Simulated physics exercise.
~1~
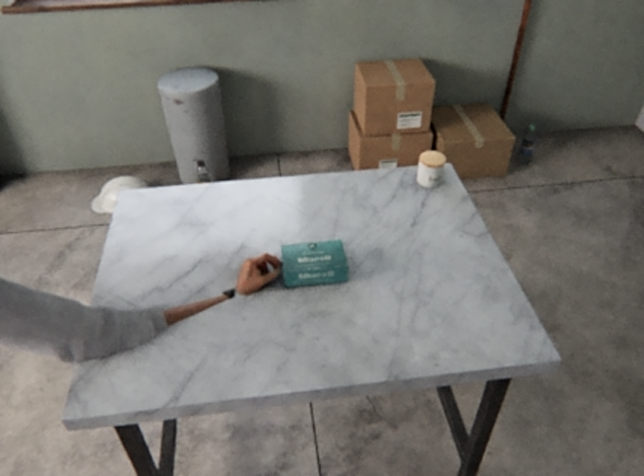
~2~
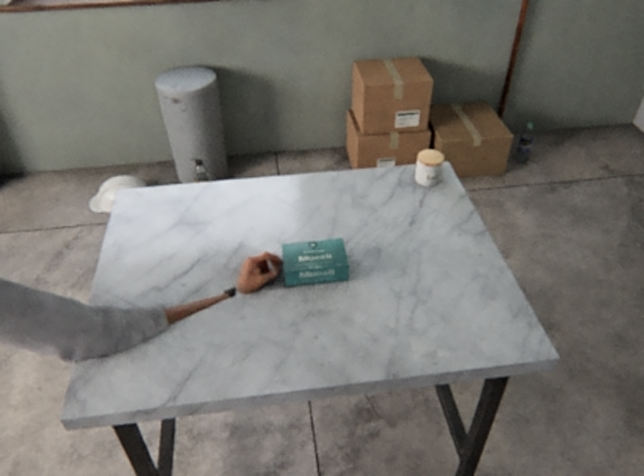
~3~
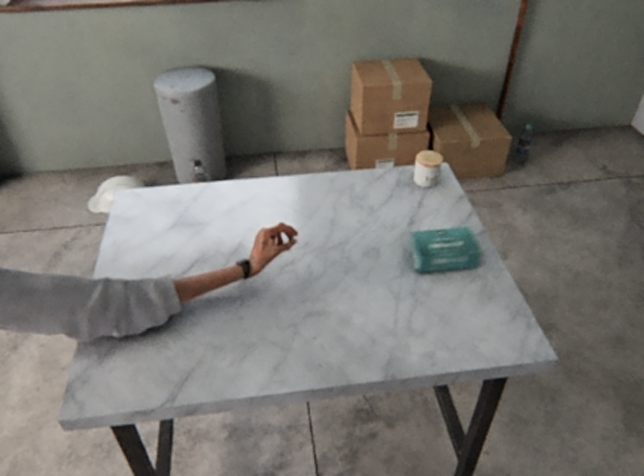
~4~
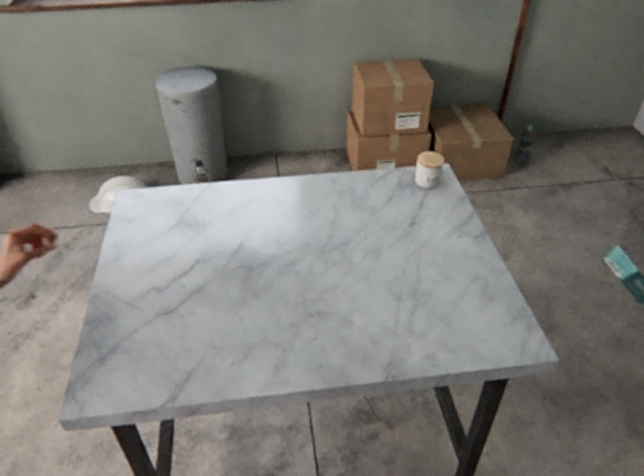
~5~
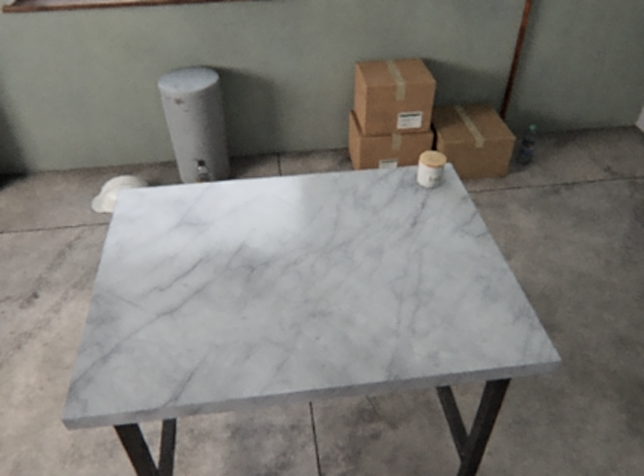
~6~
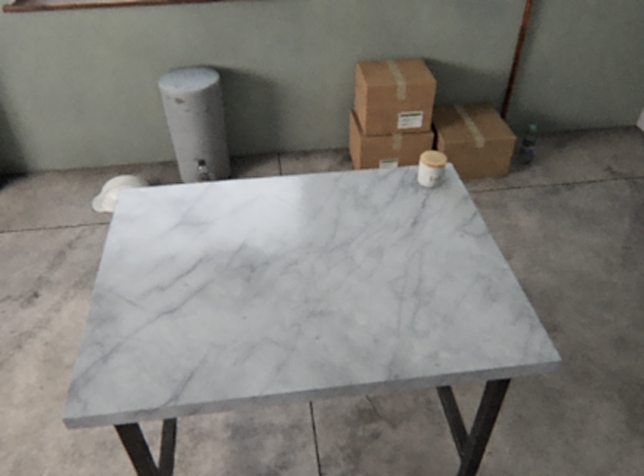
In a bare room with a marble-patterned table, a hand flicks a turquoise packet, which slides right past a white jar and goes over the table's edge as the arm withdraws left; the packet drops out of view, leaving only the jar on the tabletop.
